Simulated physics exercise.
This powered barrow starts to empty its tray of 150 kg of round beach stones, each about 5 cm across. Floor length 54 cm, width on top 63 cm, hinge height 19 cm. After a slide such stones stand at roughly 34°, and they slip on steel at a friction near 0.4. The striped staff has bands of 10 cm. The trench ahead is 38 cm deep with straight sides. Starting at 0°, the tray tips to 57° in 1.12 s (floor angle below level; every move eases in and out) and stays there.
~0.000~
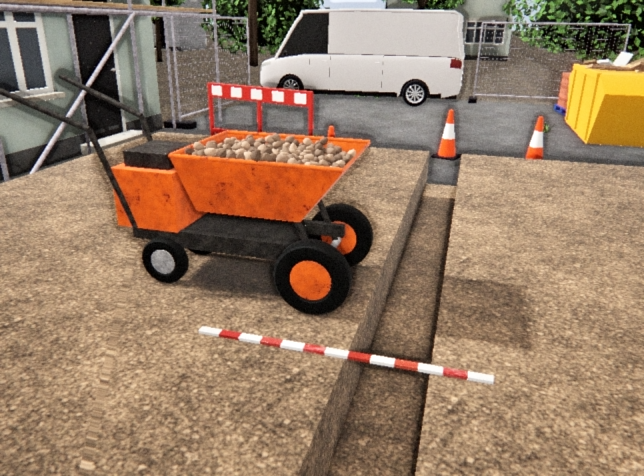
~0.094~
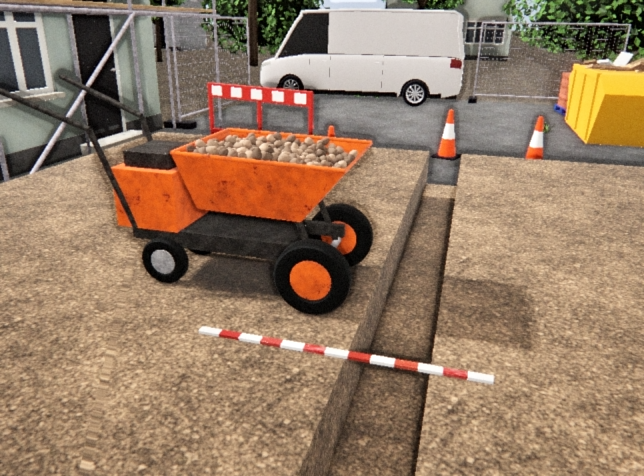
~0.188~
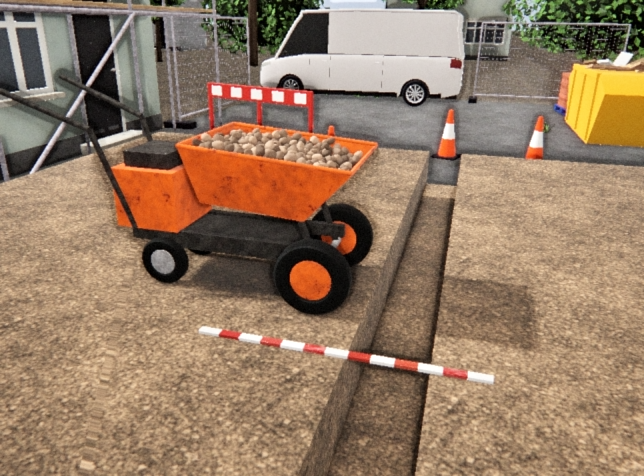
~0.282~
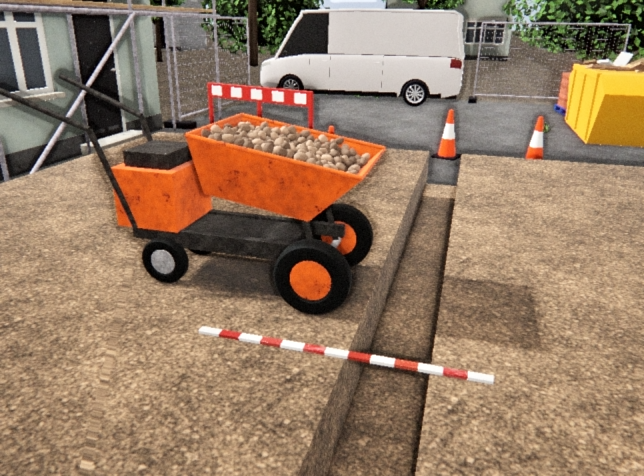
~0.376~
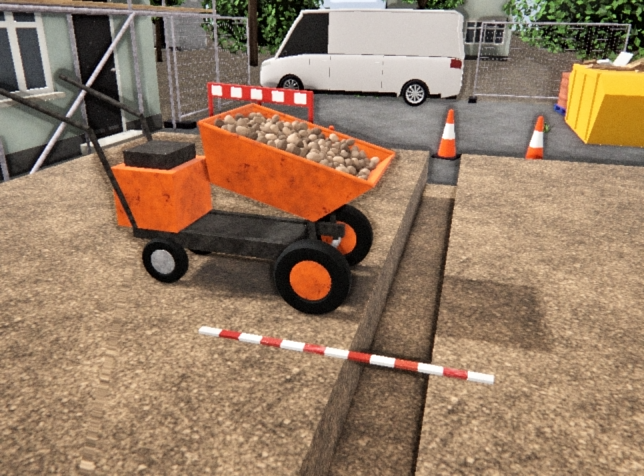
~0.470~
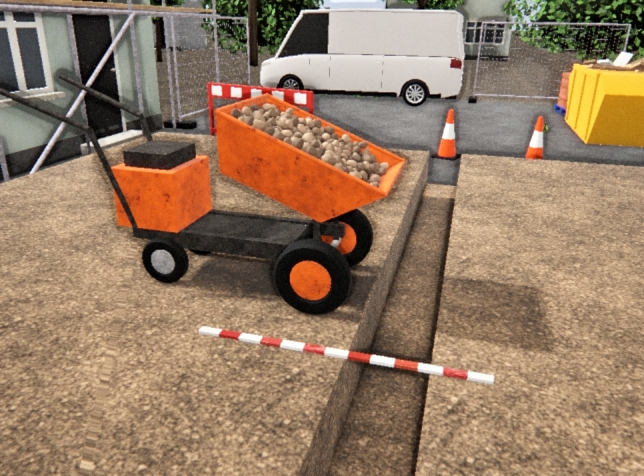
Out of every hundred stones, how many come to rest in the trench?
Roughly 20 per cent ends in the trench.
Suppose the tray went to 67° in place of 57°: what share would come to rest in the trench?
In that case some 15 per cent.
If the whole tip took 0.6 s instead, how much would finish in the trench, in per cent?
Then about 15 per cent.
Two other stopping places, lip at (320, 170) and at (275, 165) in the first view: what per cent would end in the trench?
Near 35 per cent from the first place, 70 from the second.
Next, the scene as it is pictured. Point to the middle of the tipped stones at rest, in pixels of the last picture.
Around (483, 306).
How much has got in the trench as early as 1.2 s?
About 0 per cent by then.
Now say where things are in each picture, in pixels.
The tray is at 0°, its lip at (343, 170); the top of the load is at (274, 142), in the first picture.
Lip at (345, 171), floor tilted 1°, highest stones at (274, 141); the stones move at 0.2 m/s on average, in the second picture.
The tray is at 4°, its lip at (352, 174); the top of the load is at (256, 136); the stones move at 0.4 m/s on average, in the third picture.
The tray is at 9°, its lip at (362, 179); the top of the load is at (255, 129); the stones move at 0.6 m/s on average, in the fourth picture.
The tray is at 15°, its lip at (373, 186); the top of the load is at (255, 120); the stones move at 0.7 m/s on average, in the fifth picture.
The tray is at 22°, its lip at (386, 195); the top of the load is at (262, 112); the stones move at 0.7 m/s on average, in the sixth picture.
After 0.8 s the floor is at 48°; 100 % in the tray; the foremost stones are at (416, 211).
After 1.2 s the floor is at 57°; 76 % in the tray, 2 % in the trench, 21 % past the trench; the foremost stones are at (509, 323).
After 1.6 s the floor is at 57°; 45 % in the tray, 2 % in the trench, 53 % past the trench; the foremost stones are at (606, 328).
After 3.5 s the floor is at 57°; 19 % in the tray, 20 % in the trench, 61 % past the trench; the foremost stones are past the picture's edge.
